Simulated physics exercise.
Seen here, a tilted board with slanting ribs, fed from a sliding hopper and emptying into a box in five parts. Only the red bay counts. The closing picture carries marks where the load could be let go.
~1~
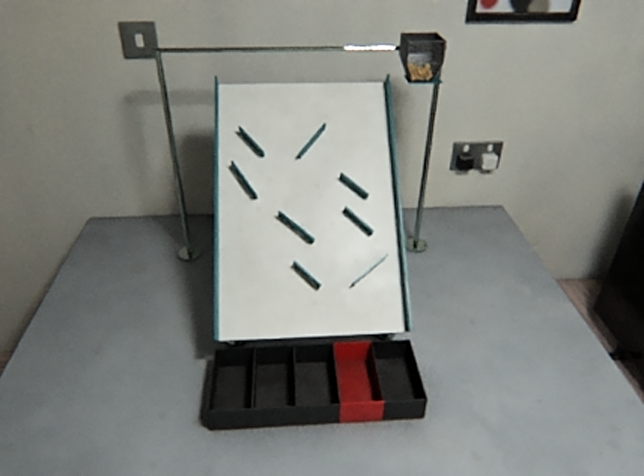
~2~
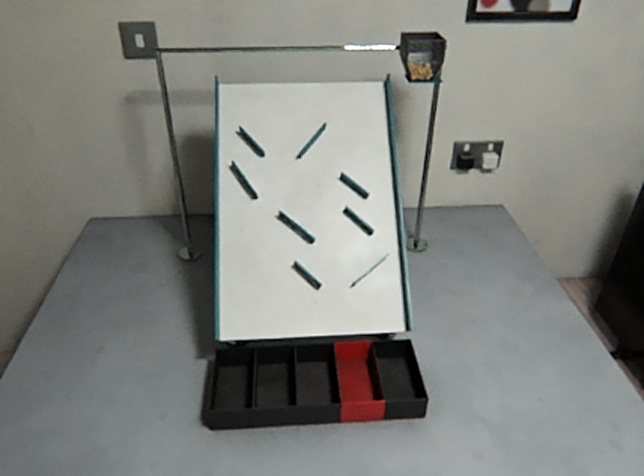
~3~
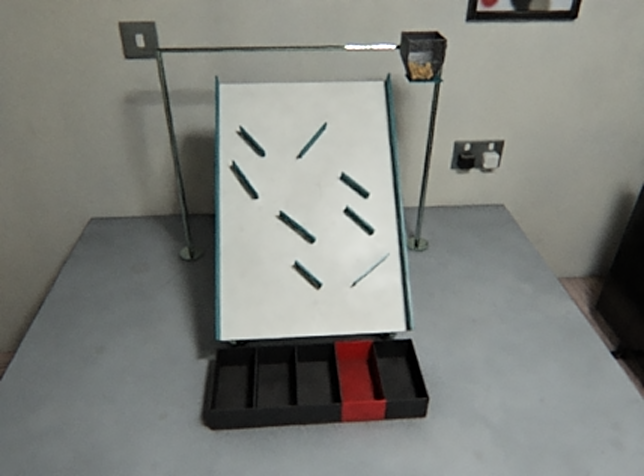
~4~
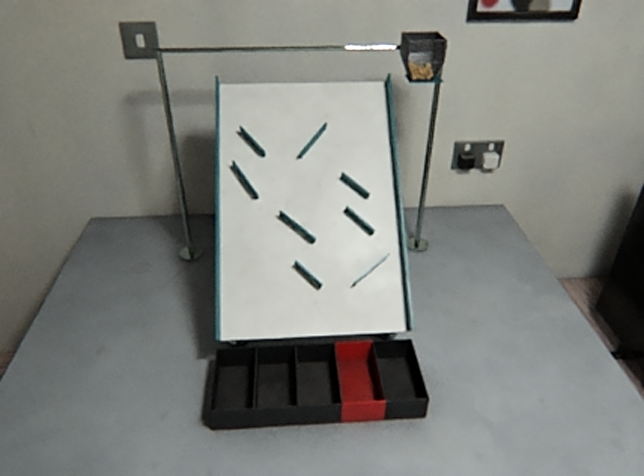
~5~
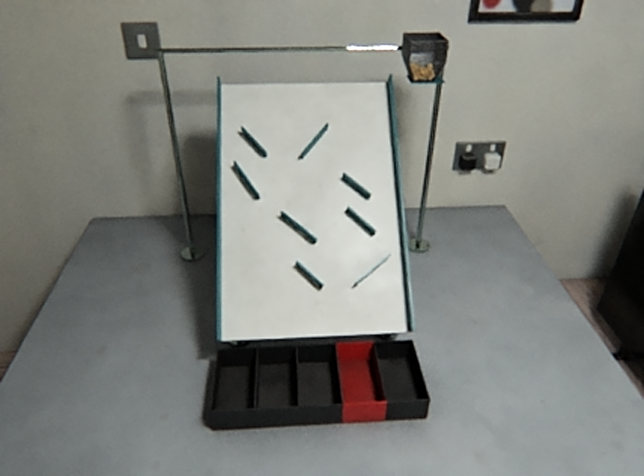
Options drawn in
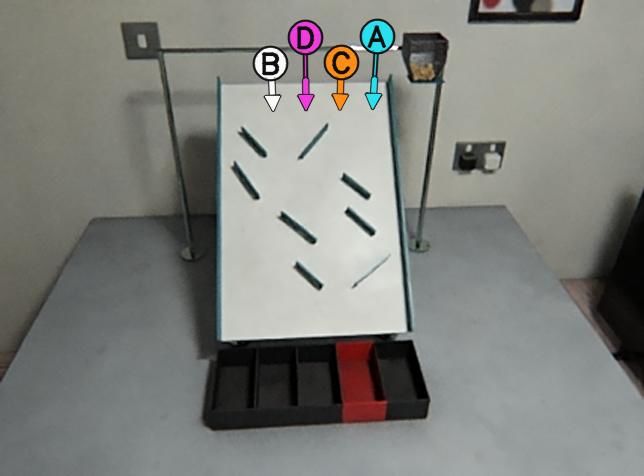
A tilted white board with slanted ribs stands still above a black box with one red section.
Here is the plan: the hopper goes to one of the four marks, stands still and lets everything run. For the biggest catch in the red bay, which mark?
Go for B.
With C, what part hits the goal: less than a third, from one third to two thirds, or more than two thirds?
It is less than a third.
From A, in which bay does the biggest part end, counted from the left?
The fifth.
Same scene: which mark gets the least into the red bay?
The answer is A.
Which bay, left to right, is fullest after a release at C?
It is the fifth one.
On the marked copy, mark A meets the board at (373, 103); mark B meets the board at (272, 105); mark C meets the board at (340, 104); mark D meets the board at (305, 104).
With A, not one piece in the red bay, every piece in other bays.
With B, roughly two thirds in the red bay, roughly a third in other bays.
With C, roughly a quarter in the red bay, the larger part in other bays, just a few outside the box.
With D, roughly a quarter in the red bay, roughly two thirds in other bays, about a tenth outside the box.
